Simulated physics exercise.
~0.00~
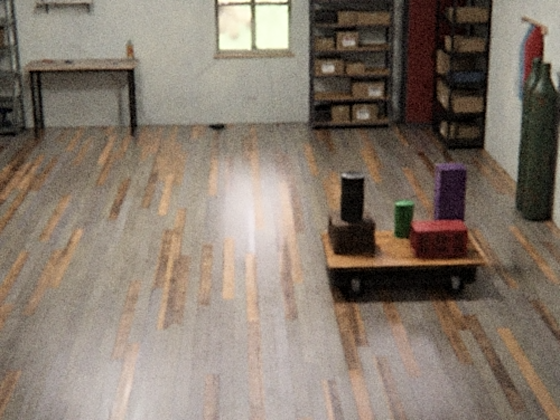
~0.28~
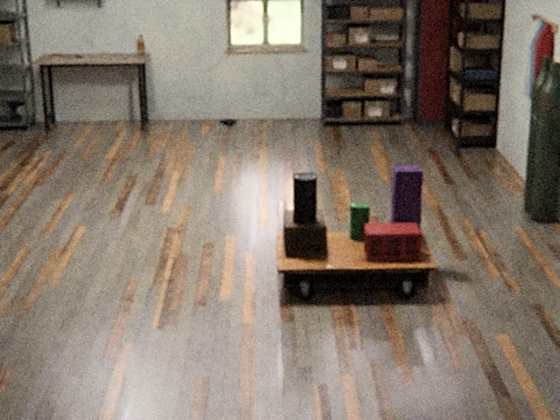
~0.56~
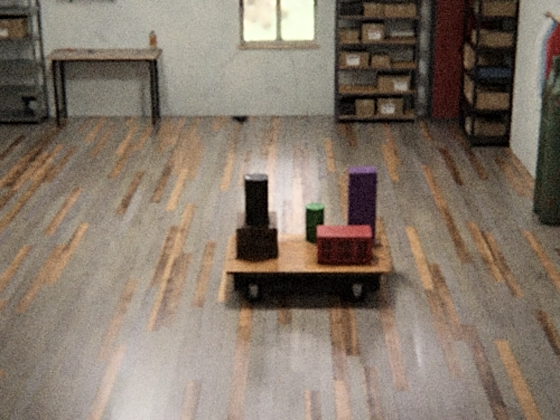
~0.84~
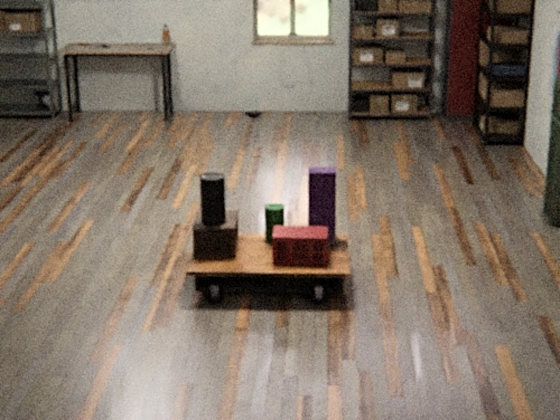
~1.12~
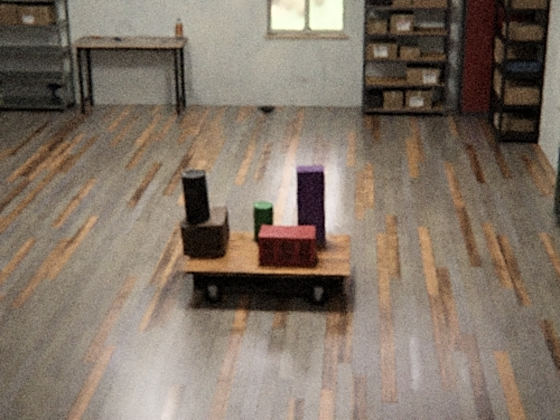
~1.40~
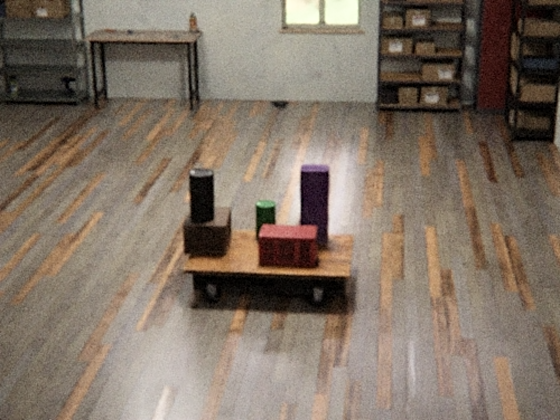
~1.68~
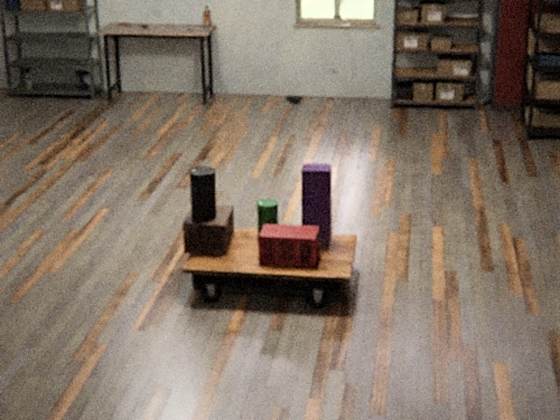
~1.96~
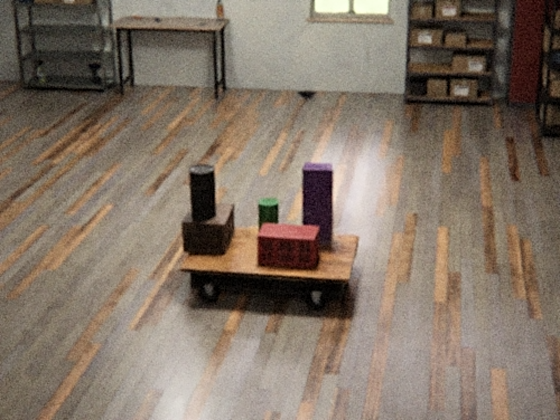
A flat cart carrying a black canister on a brown crate, a green canister, a purple box and a red crate rolled left across the wooden floor, then stopped, and everything stayed aboard, with the upright pieces still standing.
